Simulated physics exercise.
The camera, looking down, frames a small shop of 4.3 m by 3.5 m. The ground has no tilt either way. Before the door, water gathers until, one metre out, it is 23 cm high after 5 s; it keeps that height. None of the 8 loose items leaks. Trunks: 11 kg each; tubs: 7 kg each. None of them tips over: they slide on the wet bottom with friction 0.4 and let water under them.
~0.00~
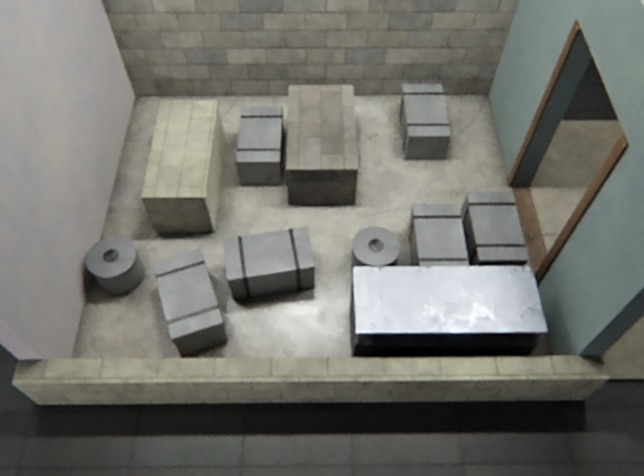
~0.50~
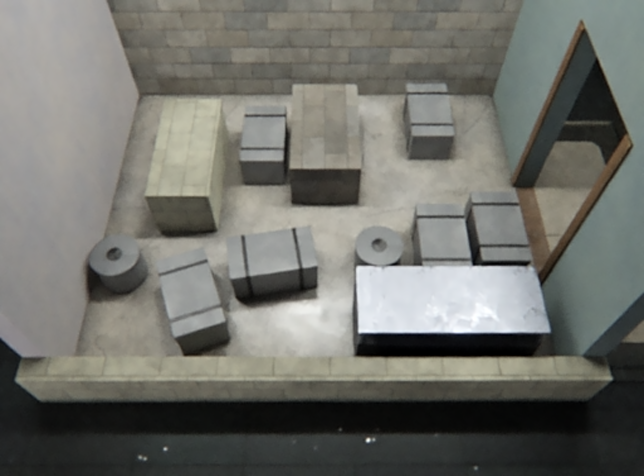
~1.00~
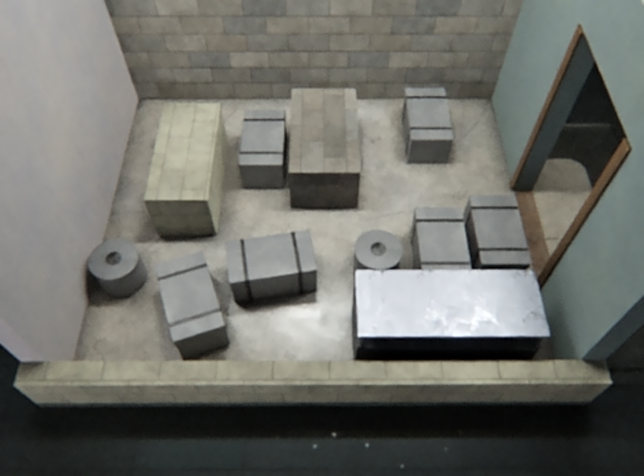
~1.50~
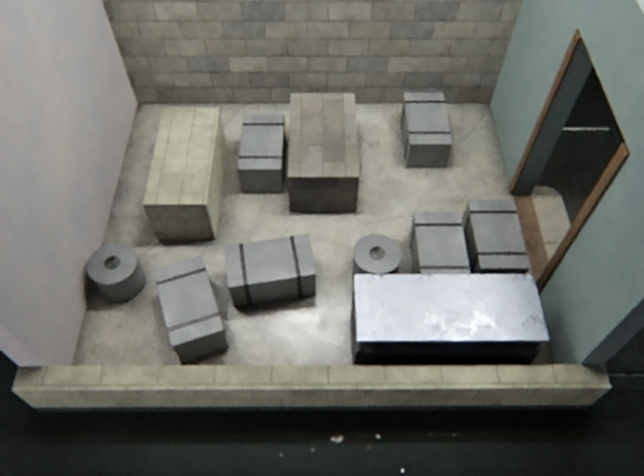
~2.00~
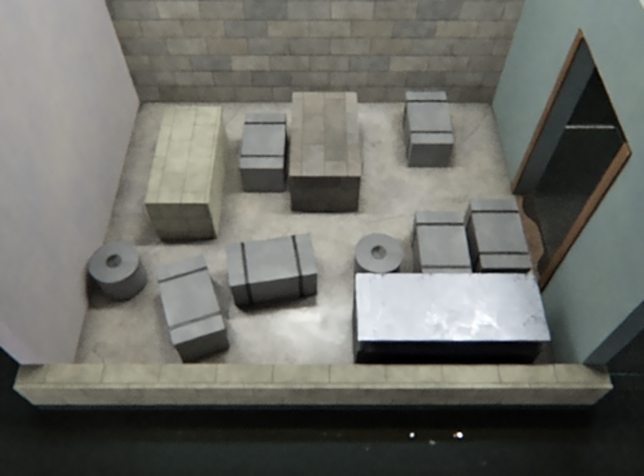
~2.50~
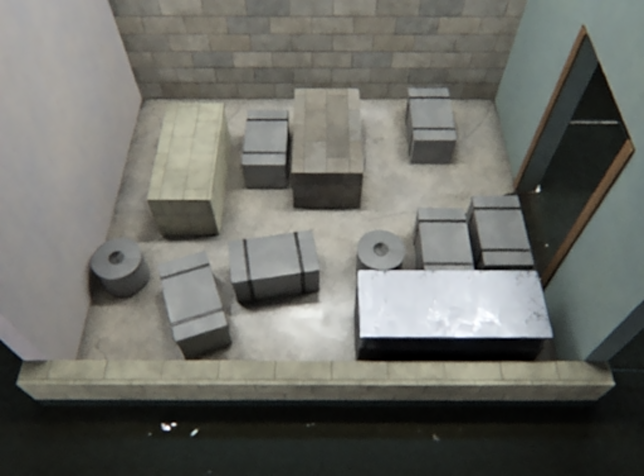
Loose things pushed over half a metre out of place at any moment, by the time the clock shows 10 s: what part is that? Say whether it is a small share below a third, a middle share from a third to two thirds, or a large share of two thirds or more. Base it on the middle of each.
A large share, two thirds or more.
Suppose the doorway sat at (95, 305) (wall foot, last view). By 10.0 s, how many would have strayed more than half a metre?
Then it comes to 5.
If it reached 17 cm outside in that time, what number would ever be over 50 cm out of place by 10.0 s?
Then 6 of them.
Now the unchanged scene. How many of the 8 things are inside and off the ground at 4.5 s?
Count: 1.
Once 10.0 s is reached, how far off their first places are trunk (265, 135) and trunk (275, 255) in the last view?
Shifts: 5 cm / 100 cm.
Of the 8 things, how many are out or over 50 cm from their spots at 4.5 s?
I make it 0 by then.
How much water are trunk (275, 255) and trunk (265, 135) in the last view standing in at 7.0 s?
First about 6 cm, second about 3 cm.
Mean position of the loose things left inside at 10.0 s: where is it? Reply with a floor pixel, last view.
Close to (249, 228).
After 3.5 s 0 of 8 are over 50 cm from their spots; 0 afloat.
After 4.5 s 0 of 8 are over 50 cm from their spots; 1 afloat.
After 7.0 s 5 of 8 are over 50 cm from their spots; 5 afloat.
After 10.0 s 6 of 8 are over 50 cm from their spots, and 7 have been at some point; 8 afloat.
